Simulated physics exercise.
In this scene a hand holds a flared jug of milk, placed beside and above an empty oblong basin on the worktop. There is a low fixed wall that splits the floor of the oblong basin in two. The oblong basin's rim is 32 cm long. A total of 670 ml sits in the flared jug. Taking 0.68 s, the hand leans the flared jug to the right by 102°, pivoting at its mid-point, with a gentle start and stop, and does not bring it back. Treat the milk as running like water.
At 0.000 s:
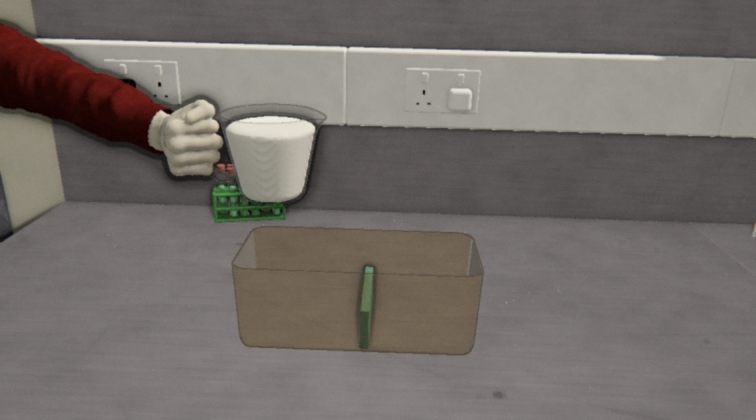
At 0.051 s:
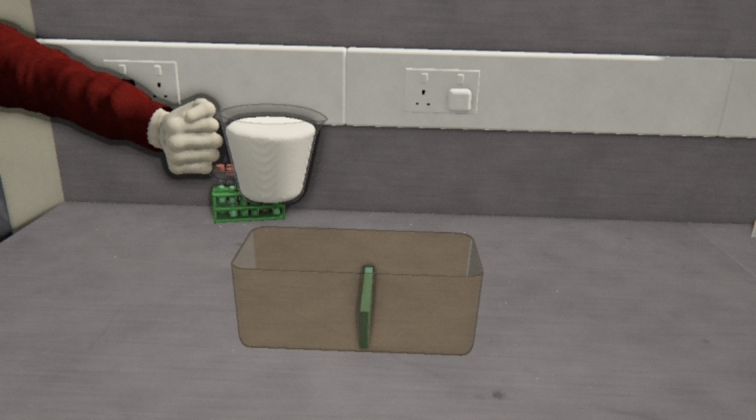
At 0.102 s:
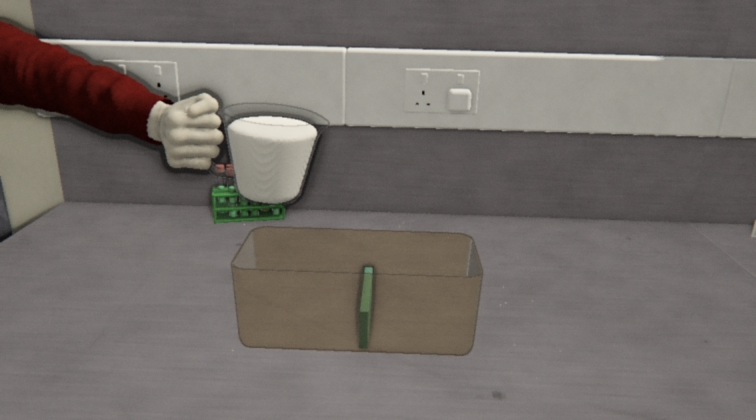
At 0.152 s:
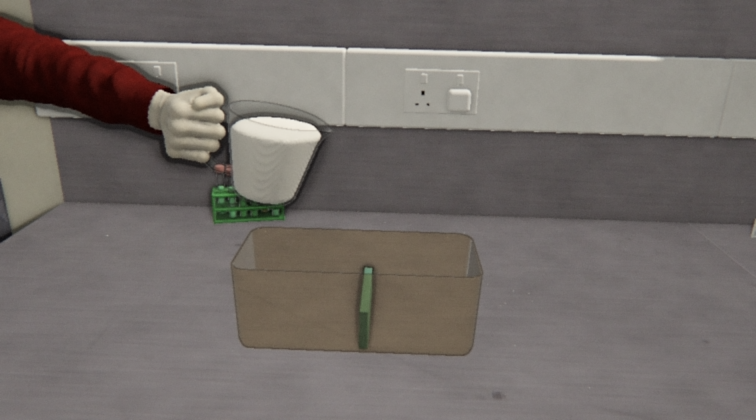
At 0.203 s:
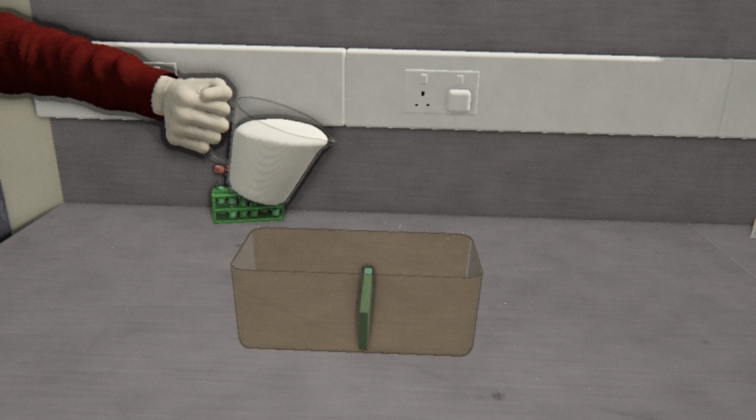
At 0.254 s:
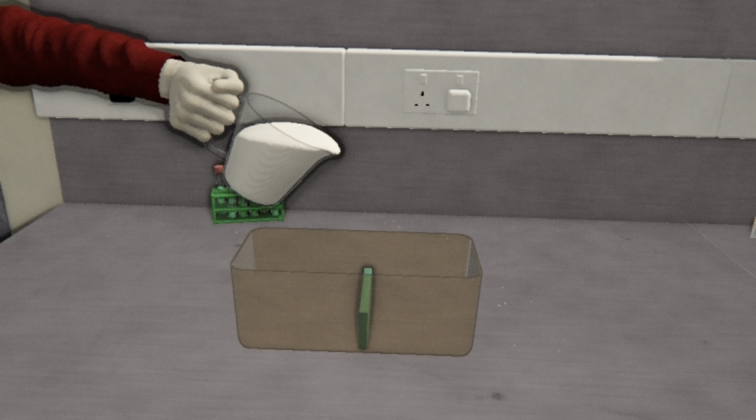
The clip opens on a hand in a red sleeve holding a clear flared jug of milk above an oblong basin with a green divider on a grey worktop. The hand leans the jug to the right, barely at first and then more steeply, and the milk shifts up to its right rim.
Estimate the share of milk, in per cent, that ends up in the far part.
About 45 per cent.
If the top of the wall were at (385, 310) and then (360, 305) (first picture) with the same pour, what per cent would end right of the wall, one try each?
Respectively 25 and 75 %.
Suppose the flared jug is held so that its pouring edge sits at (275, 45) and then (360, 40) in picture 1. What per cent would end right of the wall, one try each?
Try 1: 5 %; try 2: 90 %.
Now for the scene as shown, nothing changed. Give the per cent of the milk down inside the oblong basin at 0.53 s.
Around 28 percent.
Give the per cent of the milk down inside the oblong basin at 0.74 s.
Roughly 84 percent of it.
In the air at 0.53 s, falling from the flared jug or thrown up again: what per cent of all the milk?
Near 26 per cent of it all.
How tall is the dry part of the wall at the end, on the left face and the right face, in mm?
For the left, around 42 mm; for the right, around 42 mm.
By 0.53 s the tilt is 91° and 45 per cent is still to pour, 2 is left of the wall and 26 right of it.
By 0.74 s the tilt is 102° and 7 per cent is still to pour, 40 is left of the wall and 45 right of it.
By 0.95 s the tilt is 102° and 0 per cent is still to pour, 53 is left of the wall and 45 right of it.
By 1.18 s the tilt is 102° and 0 per cent is still to pour, 54 is left of the wall and 45 right of it.
At rest 54 per cent lies left of the wall, 45 right of it and 1 outside.
